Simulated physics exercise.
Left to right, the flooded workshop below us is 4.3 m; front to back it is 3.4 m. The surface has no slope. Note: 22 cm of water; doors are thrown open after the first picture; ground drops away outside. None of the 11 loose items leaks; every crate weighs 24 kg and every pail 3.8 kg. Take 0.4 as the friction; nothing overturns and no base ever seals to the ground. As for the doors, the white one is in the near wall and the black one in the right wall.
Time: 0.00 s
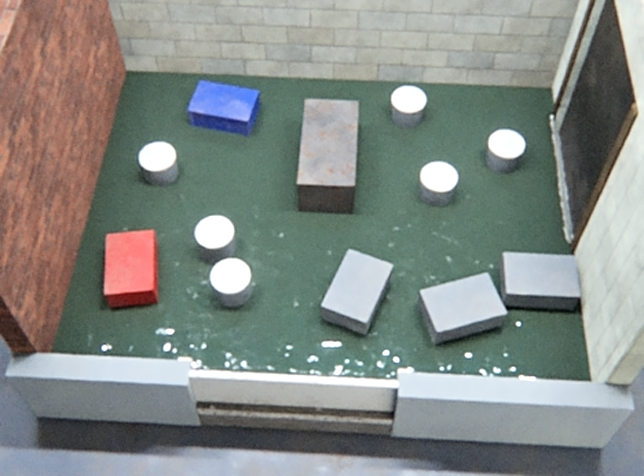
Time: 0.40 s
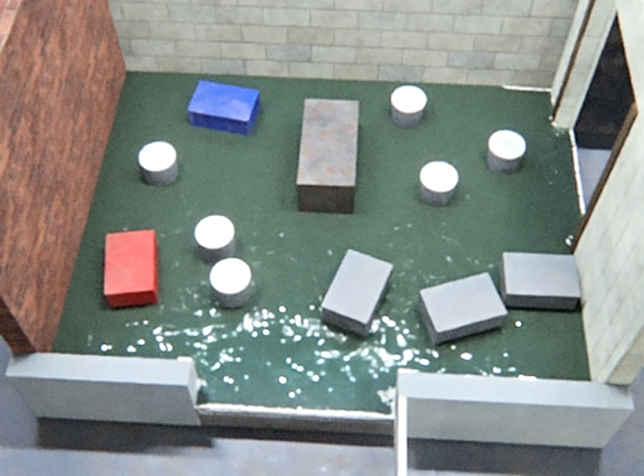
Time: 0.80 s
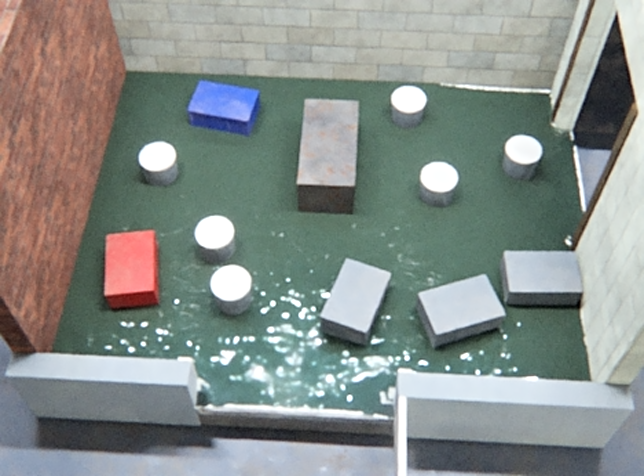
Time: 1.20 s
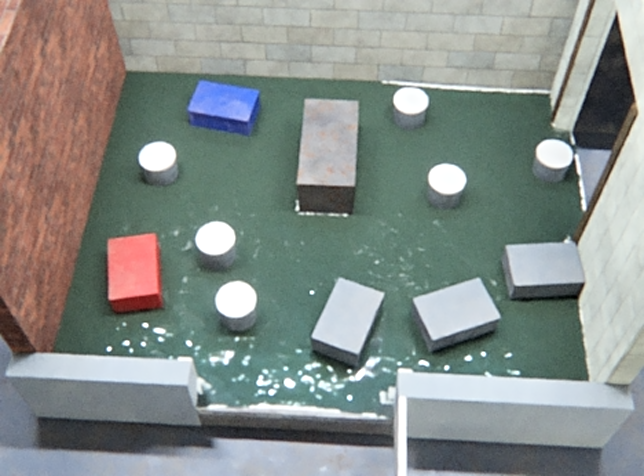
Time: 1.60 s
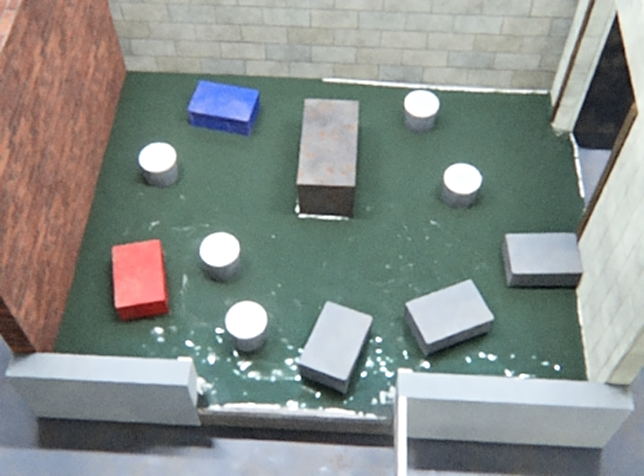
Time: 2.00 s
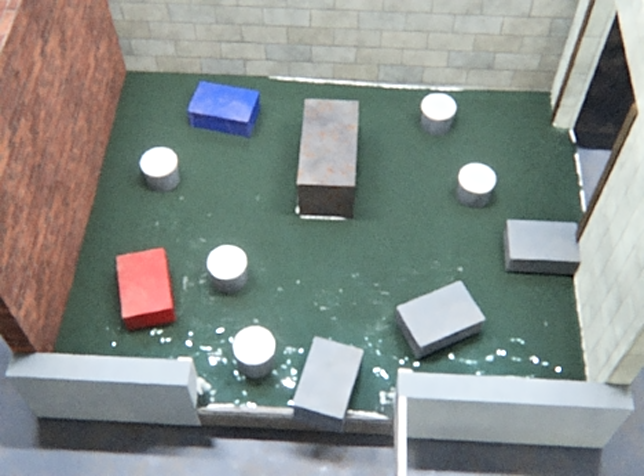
A flooded workshop with dark green water is seen from above by a still camera. A blue crate sits back left, a red one front left, a brown block near the middle, grey blocks front right, and pale drums around them. The white near door and black right door open, then one drum drifts out through the right doorway, a grey block slides into the near opening, and the red crate shifts slightly nearer.
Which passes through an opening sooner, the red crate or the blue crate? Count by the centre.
Red.
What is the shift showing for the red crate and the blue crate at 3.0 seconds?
By then roughly 50 cm and 20 cm, respectively.
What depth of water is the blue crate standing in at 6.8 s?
Around 10 cm.
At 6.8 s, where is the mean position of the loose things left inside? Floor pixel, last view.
Centred roughly on (295, 245).
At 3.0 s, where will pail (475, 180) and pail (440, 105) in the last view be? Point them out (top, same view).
About (508, 174) for the first and (474, 114) for the second.
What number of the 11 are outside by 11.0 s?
Count at that moment: 8.
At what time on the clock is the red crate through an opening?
Close to 5.5 s, I'd say.
After 3.0 s the red crate is near (158, 307), 0.5 m from its start, afloat; the blue crate is near (233, 115), 0.2 m from its start, afloat; 3 of 11 are out; 7 afloat.
After 6.8 s the red crate has gone out (at 5.5 s); the blue crate is near (276, 114), 0.5 m from its start, afloat; 8 of 11 are out; 3 afloat.
After 11.0 s the red crate has gone out (at 5.5 s); the blue crate is near (273, 112), 0.5 m from its start, aground; 8 of 11 are out; 1 afloat.
After 15.0 s the red crate has gone out (at 5.5 s); the blue crate is near (273, 112), 0.5 m from its start, aground; 9 of 11 are out; 0 afloat.
